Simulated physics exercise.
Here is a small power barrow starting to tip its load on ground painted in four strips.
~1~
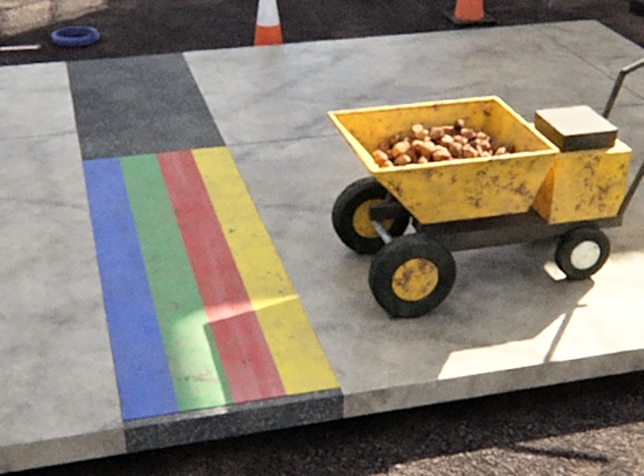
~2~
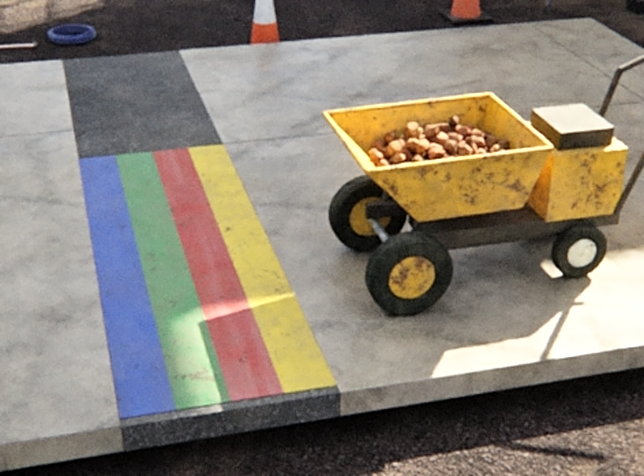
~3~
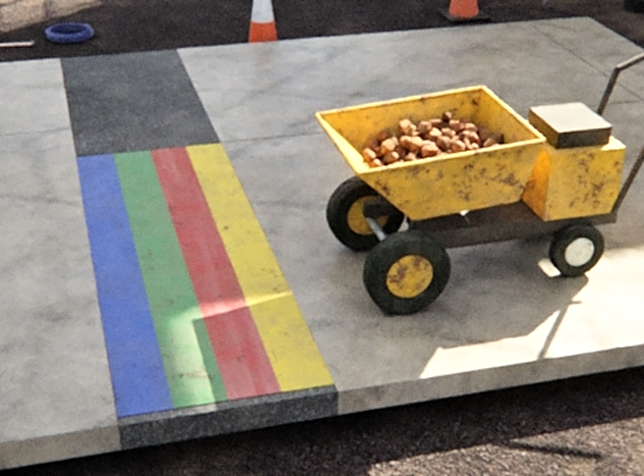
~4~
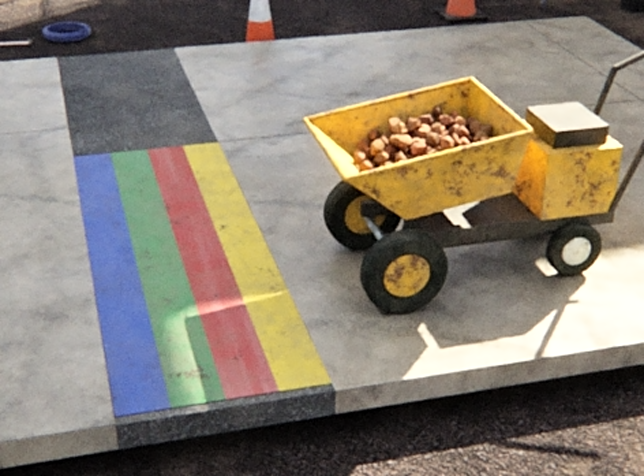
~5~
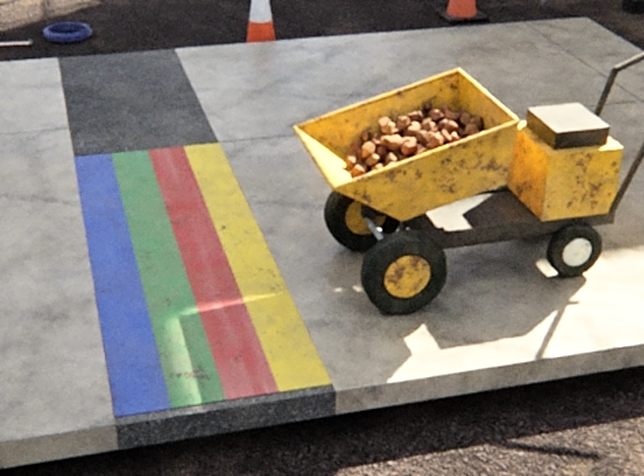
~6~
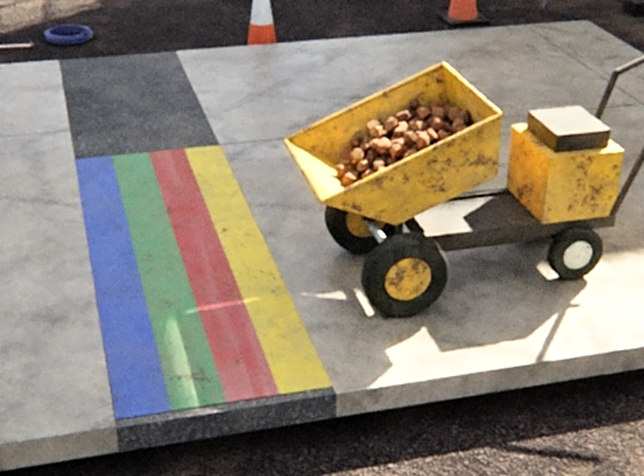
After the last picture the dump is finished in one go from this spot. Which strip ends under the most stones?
The red strip carries the most.
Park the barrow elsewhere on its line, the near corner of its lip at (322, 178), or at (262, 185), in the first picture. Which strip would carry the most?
First the green strip, then the blue strip.
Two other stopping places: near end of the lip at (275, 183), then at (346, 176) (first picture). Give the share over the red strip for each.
First some 0, then 30 per cent.
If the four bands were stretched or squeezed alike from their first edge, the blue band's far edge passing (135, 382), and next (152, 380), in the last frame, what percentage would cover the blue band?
First some 10, then 10 per cent.
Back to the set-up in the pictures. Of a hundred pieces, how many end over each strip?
About: Yellow strip 10, red strip 35, green strip 20, blue strip 10 per cent.
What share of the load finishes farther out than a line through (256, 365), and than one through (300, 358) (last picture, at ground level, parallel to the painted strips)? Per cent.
First some 60, then 80 per cent.
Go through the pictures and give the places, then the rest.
The first frame shows lip of the skip at (373, 173), level; top of the load at (455, 150), clay clods; yellow strip at (299, 356); red strip at (248, 363); green strip at (197, 371); blue strip at (144, 379).
The second frame shows lip of the skip at (367, 172), tipped barely; top of the load at (450, 147).
The third frame shows lip of the skip at (358, 174), tipped barely; top of the load at (451, 146).
The fourth frame shows lip of the skip at (346, 179), tipped a little; top of the load at (441, 141).
The fifth frame shows lip of the skip at (335, 188), tipped clearly; top of the load at (451, 129).
The sixth frame shows lip of the skip at (323, 202), tipped clearly; top of the load at (447, 129); yellow strip at (292, 355); red strip at (241, 362); green strip at (189, 370); blue strip at (137, 377).
Soon, skip tipped steeply; all in the skip.
A while on, skip tipped right over; most in the skip; a small part over the yellow strip; about a quarter over the red strip; a stray few over the green strip.
Towards the end, skip tipped right over; about a quarter in the skip; a small part over the yellow strip; about a third over the red strip; about a quarter over the green strip; a small part over the blue strip; a stray few off the paint.
Finally, skip tipped right over; about a quarter in the skip; a small part over the yellow strip; about a third over the red strip; about a quarter over the green strip; a small part over the blue strip; a stray few off the paint.
